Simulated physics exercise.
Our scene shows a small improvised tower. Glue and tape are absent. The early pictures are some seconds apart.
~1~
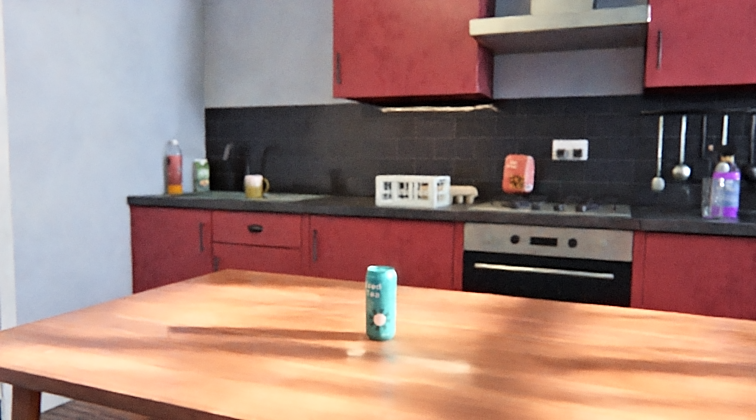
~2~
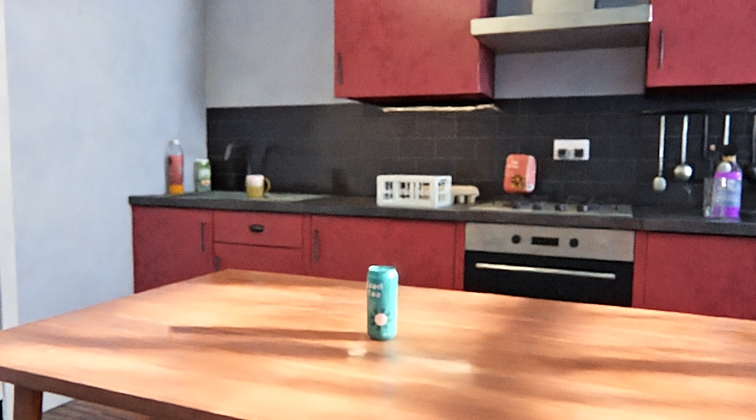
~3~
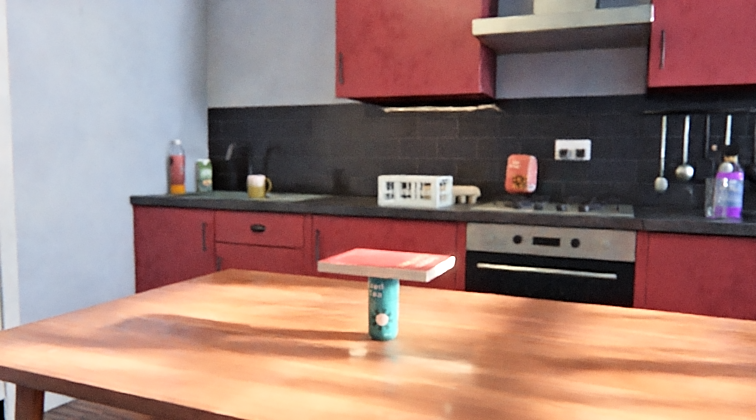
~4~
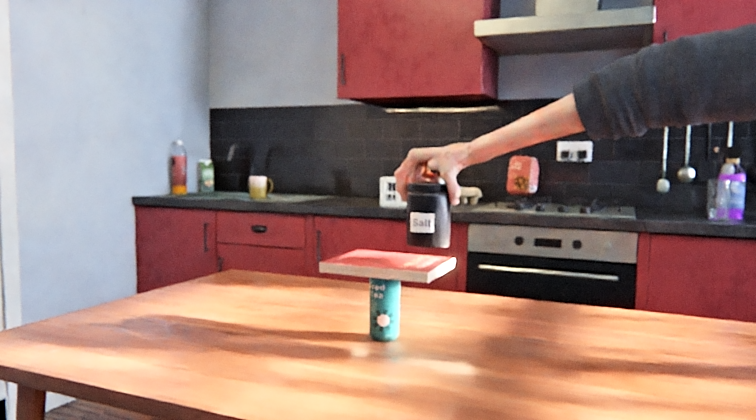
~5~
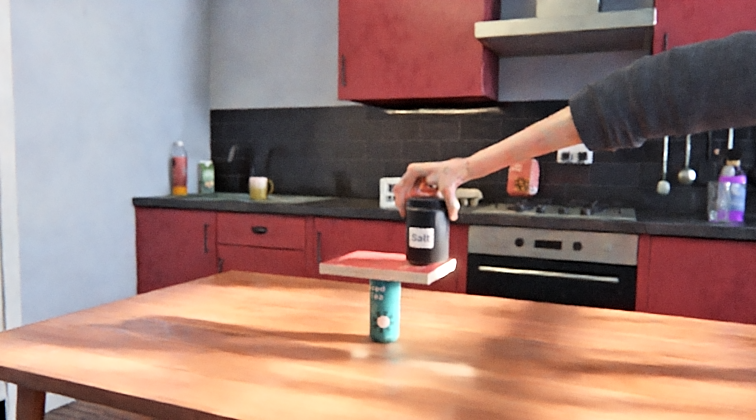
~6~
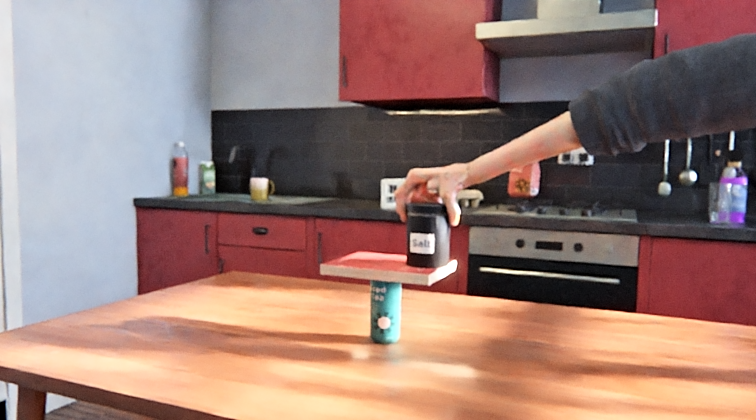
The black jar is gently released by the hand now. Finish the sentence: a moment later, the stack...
It topples.
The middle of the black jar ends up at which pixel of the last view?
Around (514, 335).
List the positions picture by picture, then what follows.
The last thing is not in view yet, in the first frame.
The last thing is not in view yet, in the second frame.
The last thing is not in view yet; red book (388, 264), in the third frame.
Still above its spot; black jar (428, 214); red book (389, 265), in the fourth frame.
Still above its spot; black jar (427, 229); red book (389, 266), in the fifth frame.
Set down, still held; black jar (428, 234); red book (390, 267), in the sixth frame.
Then, 0.40 s on from there, red book and black jar now fallen.
Then, 0.50 s on from there, things are still on the move.
Then, 0.90 s on from there, as before.
In the end, fallen, red book and black jar; turquoise can unmoved. At the end, from the last picture's camera, black jar near (513, 335). The stack gives way.
